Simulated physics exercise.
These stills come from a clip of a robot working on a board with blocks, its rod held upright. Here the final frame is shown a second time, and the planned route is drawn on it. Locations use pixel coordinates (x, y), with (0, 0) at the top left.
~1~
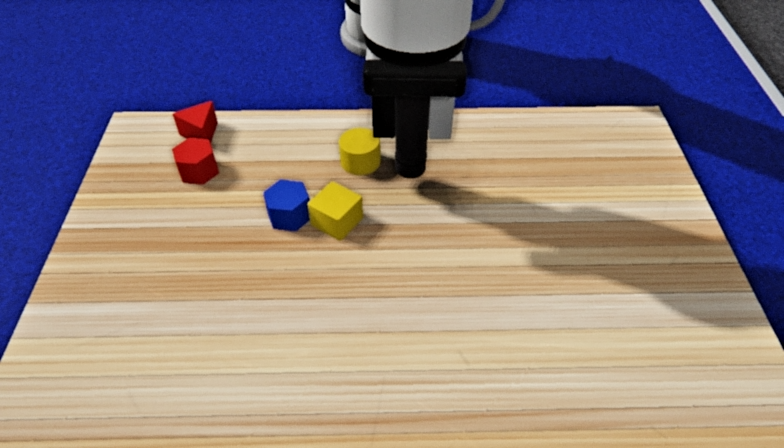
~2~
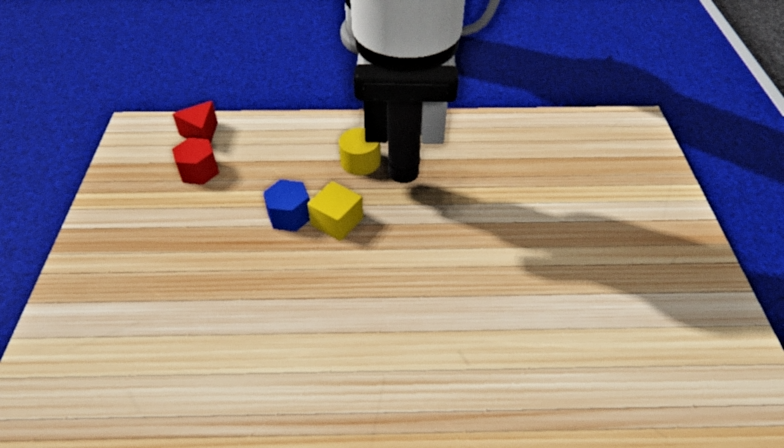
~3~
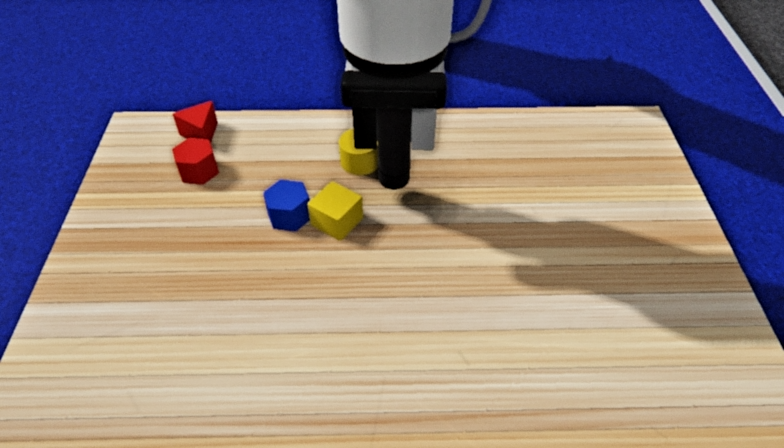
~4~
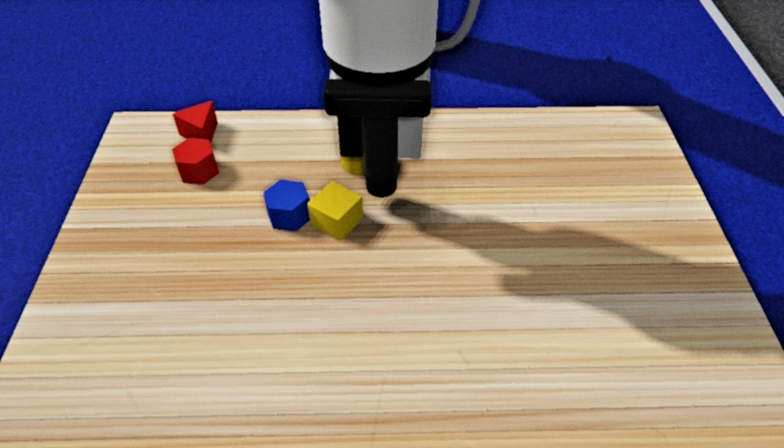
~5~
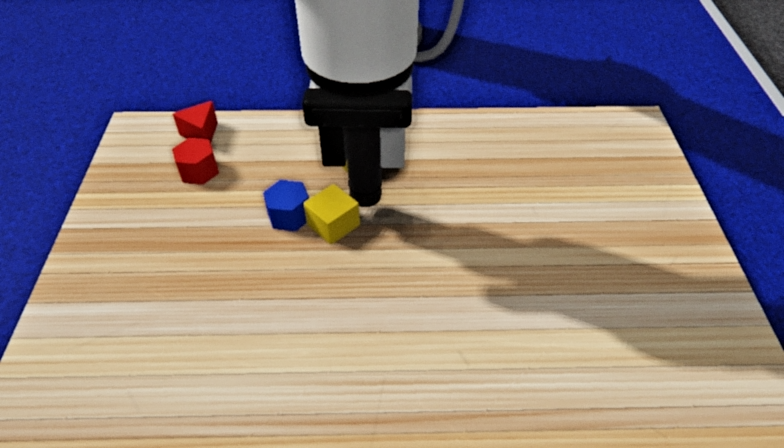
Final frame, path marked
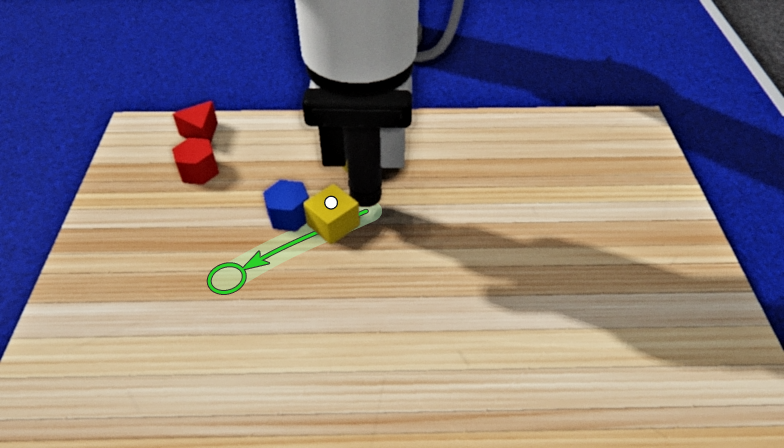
A black-tipped robot arm with a white body works over a pale wooden board on a blue surface, seen from above at a fixed angle. Two red blocks sit at the upper left, with a blue block, a yellow block and a yellow cylinder nearer the centre. The arm slides left and toward the viewer, covering the cylinder, then nudges the yellow block slightly left.
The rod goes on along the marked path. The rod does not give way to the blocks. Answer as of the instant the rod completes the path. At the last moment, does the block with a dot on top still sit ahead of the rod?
Yes - that is the case.
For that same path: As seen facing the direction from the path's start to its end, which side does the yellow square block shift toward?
Towards the left-hand side.
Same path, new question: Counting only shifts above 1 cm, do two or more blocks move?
Going by the path, no.
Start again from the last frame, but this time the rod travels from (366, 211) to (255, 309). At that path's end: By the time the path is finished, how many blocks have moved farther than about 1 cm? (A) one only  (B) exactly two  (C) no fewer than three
The one that fits is A, one only.
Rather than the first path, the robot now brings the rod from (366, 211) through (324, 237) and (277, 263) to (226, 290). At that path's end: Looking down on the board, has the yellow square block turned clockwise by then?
Going by the path, yes.
The drawn path runs from (366, 211) through (298, 241) to (227, 278); the dot is on the yellow square block.
On the path given first. One third of the way, rod at (318, 217); blue hexagonal block at (282, 194); yellow square block at (286, 229).
Two thirds of the way, rod at (271, 238); blue hexagonal block at (281, 194), turned 15° clockwise; yellow square block at (241, 255), turned 10° anticlockwise.
At the end, rod at (222, 265); blue hexagonal block at (281, 194), turned 15° clockwise; yellow square block at (193, 287), turned 30° anticlockwise; yellow cylinder not moved.
